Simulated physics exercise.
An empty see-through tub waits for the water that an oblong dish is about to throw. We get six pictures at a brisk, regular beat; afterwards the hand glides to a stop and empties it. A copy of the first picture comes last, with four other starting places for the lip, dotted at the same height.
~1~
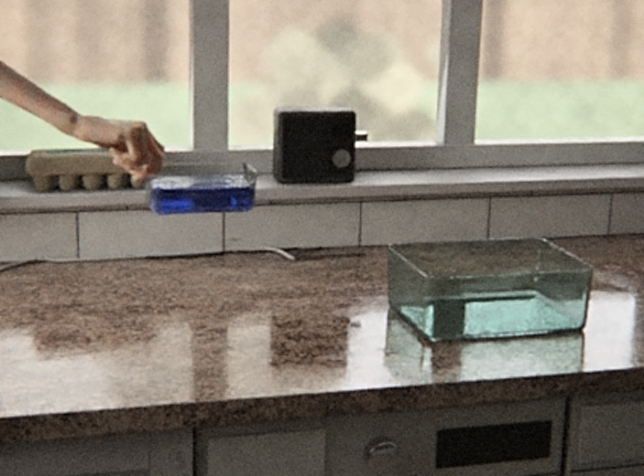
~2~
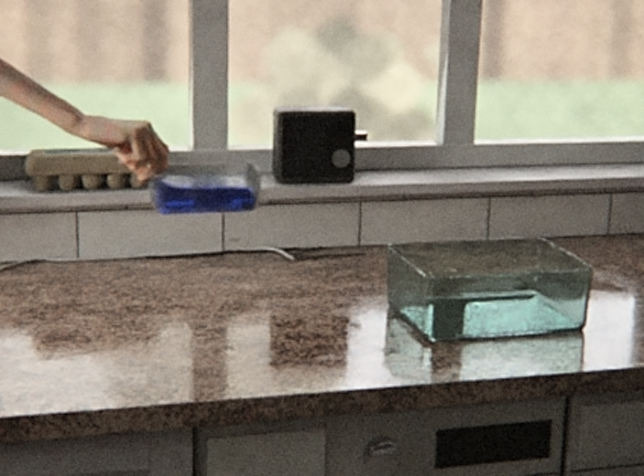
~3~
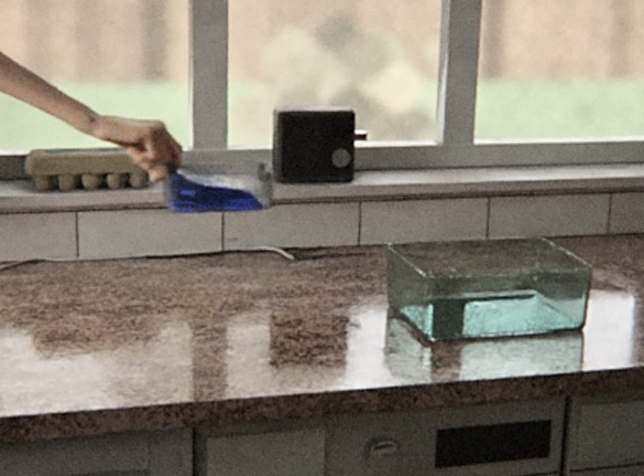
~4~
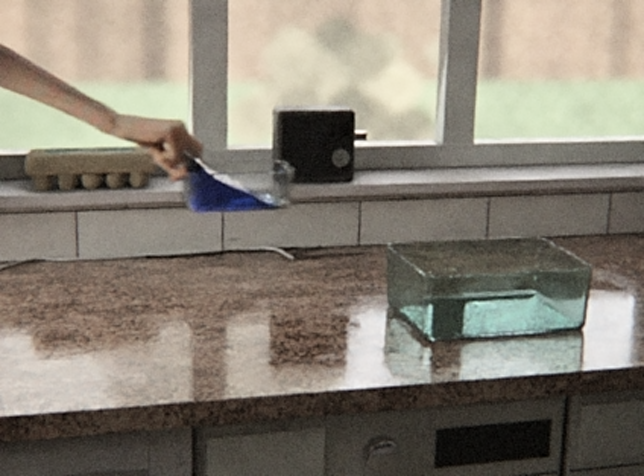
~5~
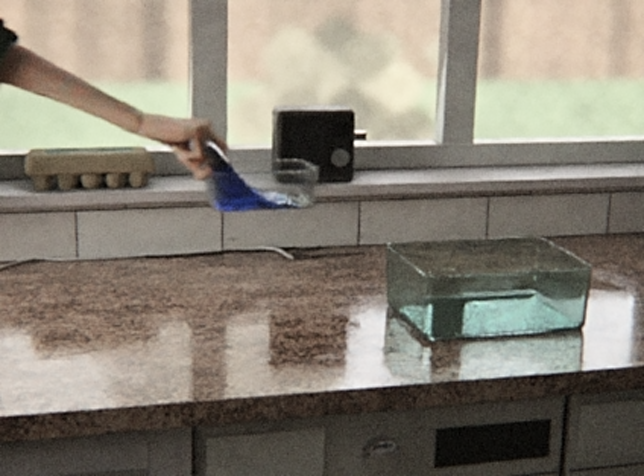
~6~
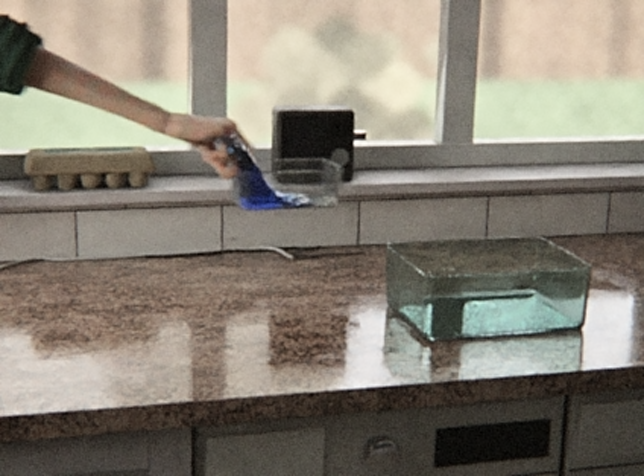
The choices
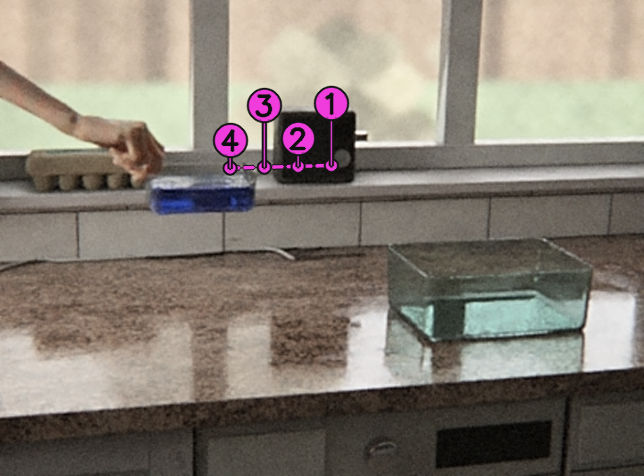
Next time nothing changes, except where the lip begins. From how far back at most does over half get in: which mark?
The answer is dot 2.
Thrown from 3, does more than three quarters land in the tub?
No.
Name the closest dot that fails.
3.
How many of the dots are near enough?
Two.
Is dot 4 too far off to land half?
Yes, that goes wrong.
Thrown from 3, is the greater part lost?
Yes, that goes wrong.
On the marked copy, 1 at (331, 165); 2 at (298, 166); 3 at (264, 167); 4 at (230, 168).
For dot 1, about 63 % lands in the tub, 11 % falls short and 26 % goes beside or beyond.
For dot 2, about 62 % lands in the tub, 16 % falls short and 22 % goes beside or beyond.
For dot 3, about 34 % lands in the tub, 47 % falls short and 18 % goes beside or beyond.
For dot 4, about 30 % lands in the tub, 64 % falls short and 6 % goes beside or beyond.
